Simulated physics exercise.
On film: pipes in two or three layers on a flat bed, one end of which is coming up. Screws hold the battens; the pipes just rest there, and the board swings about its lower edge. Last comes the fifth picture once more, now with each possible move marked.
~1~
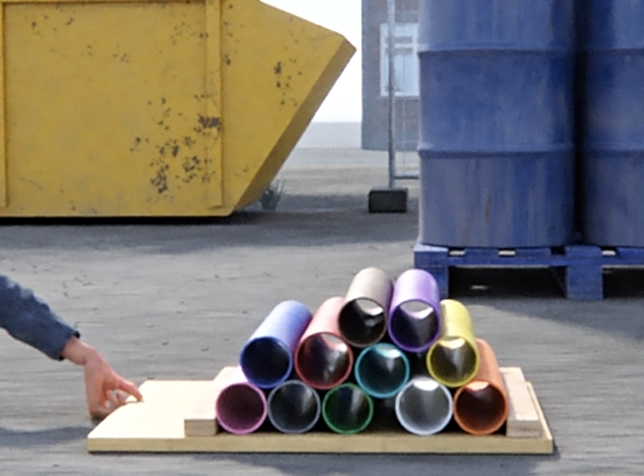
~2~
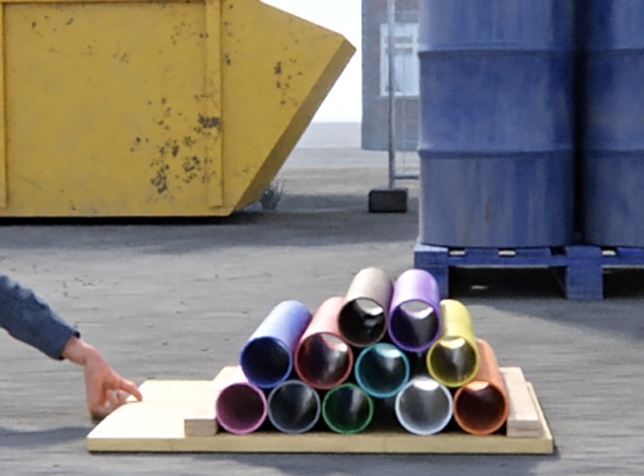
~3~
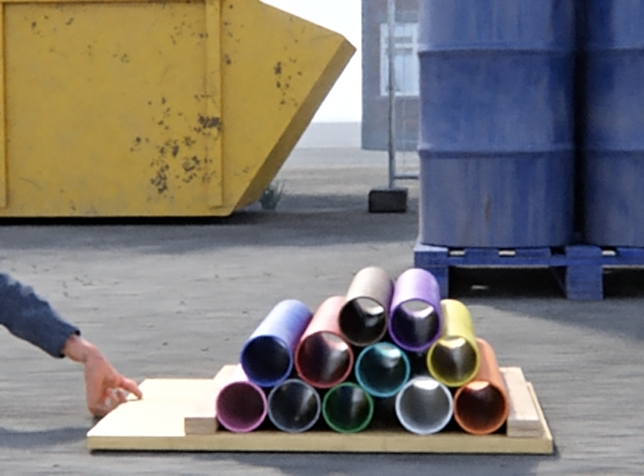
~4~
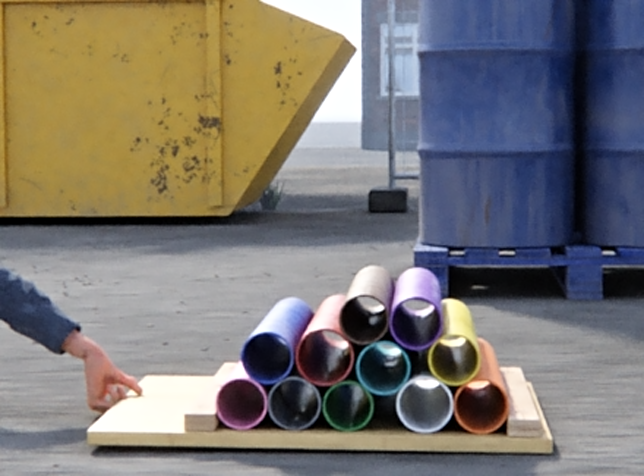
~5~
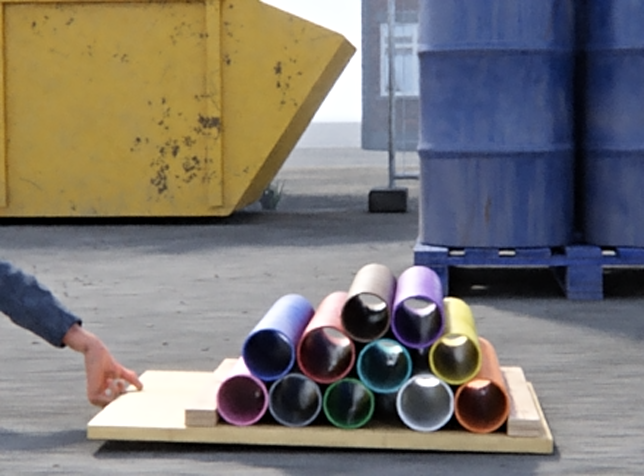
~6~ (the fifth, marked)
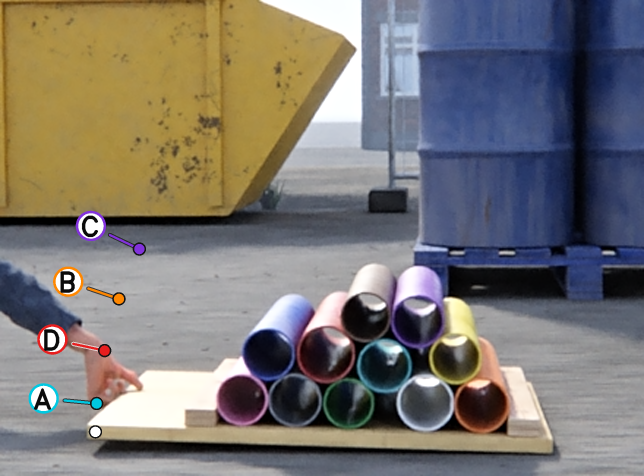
The clip shows colourful pipes stacked between battens on a wooden board, near a yellow skip and blue barrels, as a hand gripping the board's left end raises it slightly, the pipes staying stacked together.
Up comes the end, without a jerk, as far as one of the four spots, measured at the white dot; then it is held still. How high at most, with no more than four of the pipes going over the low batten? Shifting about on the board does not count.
The answer is mark B.
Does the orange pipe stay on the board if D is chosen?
Yes.
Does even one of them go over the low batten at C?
Yes, at C.
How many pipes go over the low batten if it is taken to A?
The count is none.
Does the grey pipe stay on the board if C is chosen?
Yes.
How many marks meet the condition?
Three of them.
On the marked copy, A at (96, 403); B at (119, 299); C at (139, 249); D at (105, 350); the white dot at (96, 432).
With B. Early on, board at 14°.
Further on, board at 19°.
At the end, board at 19°, none over the low batten.
As for the rest, A none over the low batten; C five over the low batten; D none over the low batten.
